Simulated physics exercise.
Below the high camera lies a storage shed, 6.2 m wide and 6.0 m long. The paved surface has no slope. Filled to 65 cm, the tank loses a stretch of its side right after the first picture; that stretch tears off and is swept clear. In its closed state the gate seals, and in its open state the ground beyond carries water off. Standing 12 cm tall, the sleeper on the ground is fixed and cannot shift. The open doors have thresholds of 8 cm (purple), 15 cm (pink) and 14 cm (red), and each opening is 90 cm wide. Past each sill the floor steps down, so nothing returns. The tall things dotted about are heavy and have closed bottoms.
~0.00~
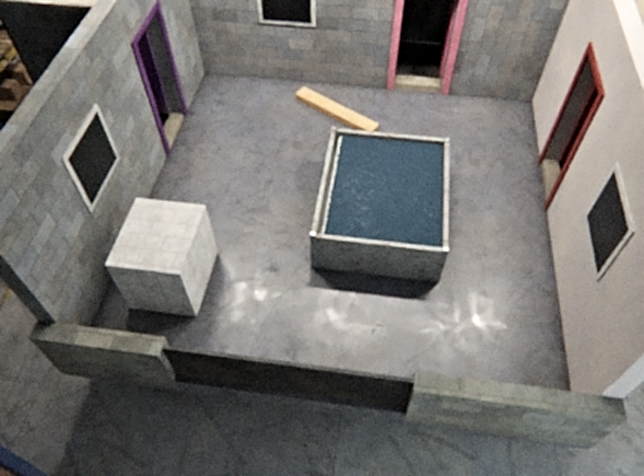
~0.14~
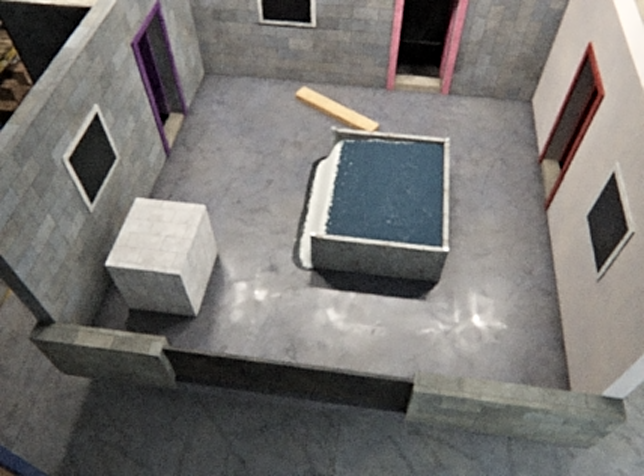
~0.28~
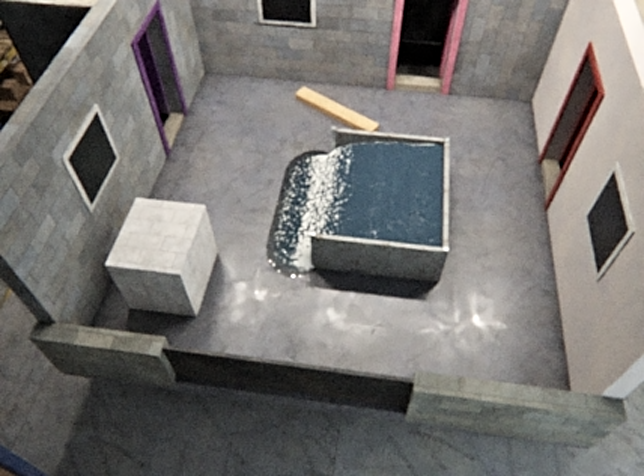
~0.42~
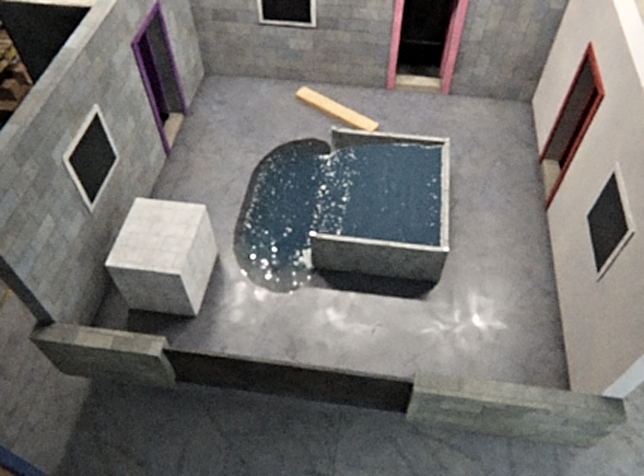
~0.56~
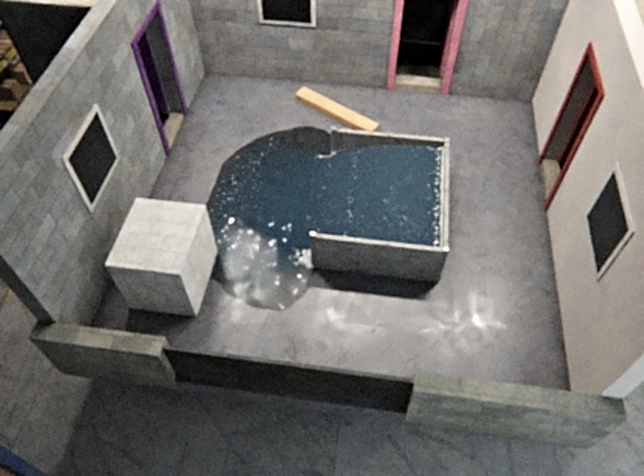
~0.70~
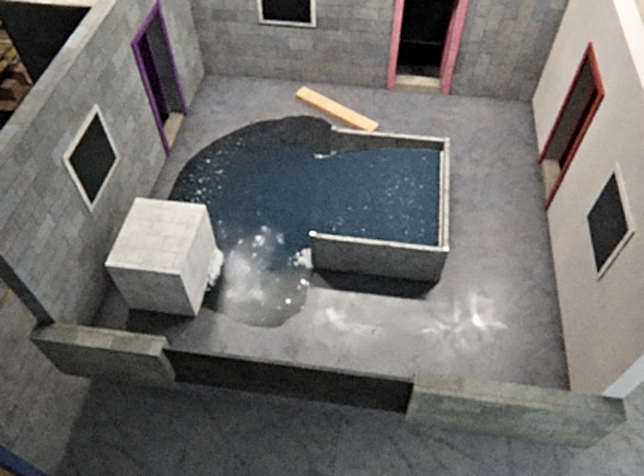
Dark water poured out of the open left side of a rectangular tank, foaming white at first, then spread across the grey floor in a widening rounded pool and splashed against the pale block.
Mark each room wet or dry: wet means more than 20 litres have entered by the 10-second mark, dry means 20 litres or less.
Purple door: Wet; pink door: Dry; red door: Dry.
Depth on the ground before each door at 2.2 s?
In centimetres, the purple door gives 24, the pink door 0 and the red door 0.
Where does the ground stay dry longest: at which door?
The red door.
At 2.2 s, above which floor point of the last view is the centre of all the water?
Pixel position near (255, 207).
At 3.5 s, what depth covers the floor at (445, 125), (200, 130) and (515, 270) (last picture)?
Spot by spot: Some 0, 14, then 0 cm.
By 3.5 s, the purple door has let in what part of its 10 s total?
About 85 per cent.
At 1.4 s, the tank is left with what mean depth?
28 cm.
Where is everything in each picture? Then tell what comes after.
The tank at (384, 188) is whole and still, 65 cm deep, in the first picture.
Water pours out at (326, 202) and has run 1.1 m, to (331, 160); deepest outside 17 cm, 65 cm at the tank's back, in the second picture.
Water pours out at (326, 203) and has run 1.3 m, to (318, 154); deepest outside 29 cm, 65 cm at the tank's back, in the third picture.
The front is at (261, 280), 1.6 m from the gap at (326, 204); 3.0 m2 of floor is under water; 61 cm left at the back of the tank, in the fourth picture.
The front is at (262, 141), 1.9 m from the gap at (326, 204); 4.8 m2 of floor is under water; 55 cm left at the back of the tank, in the fifth picture.
Water pours out at (326, 204) and has run 2.5 m, to (194, 162); deepest outside 28 cm, 54 cm at the tank's back, in the sixth picture.
After 1.4 s water covers 35 % of the floor and is deepest (40 cm) near (145, 232); purple door 19 cm at the sill, 14 L in, pink door not reached, red door not reached.
After 2.2 s water covers 40 % of the floor and is deepest (35 cm) near (81, 349); purple door 24 cm at the sill, 79 L in, pink door not reached, red door not reached.
After 3.5 s water covers 55 % of the floor and is deepest (28 cm) near (203, 78); purple door 15 cm at the sill, 143 L in, pink door not reached, red door not reached.
After 6.0 s water covers 90 % of the floor and is deepest (15 cm) near (263, 96); purple door 11 cm at the sill, 166 L in, pink door 3 cm at the sill, 0 L in, red door 3 cm at the sill, 0 L in.
After 10.0 s water covers 95 % of the floor and is deepest (12 cm) near (446, 210); purple door 6 cm at the sill, 171 L in, pink door 7 cm at the sill, 0 L in, red door 7 cm at the sill, 0 L in.
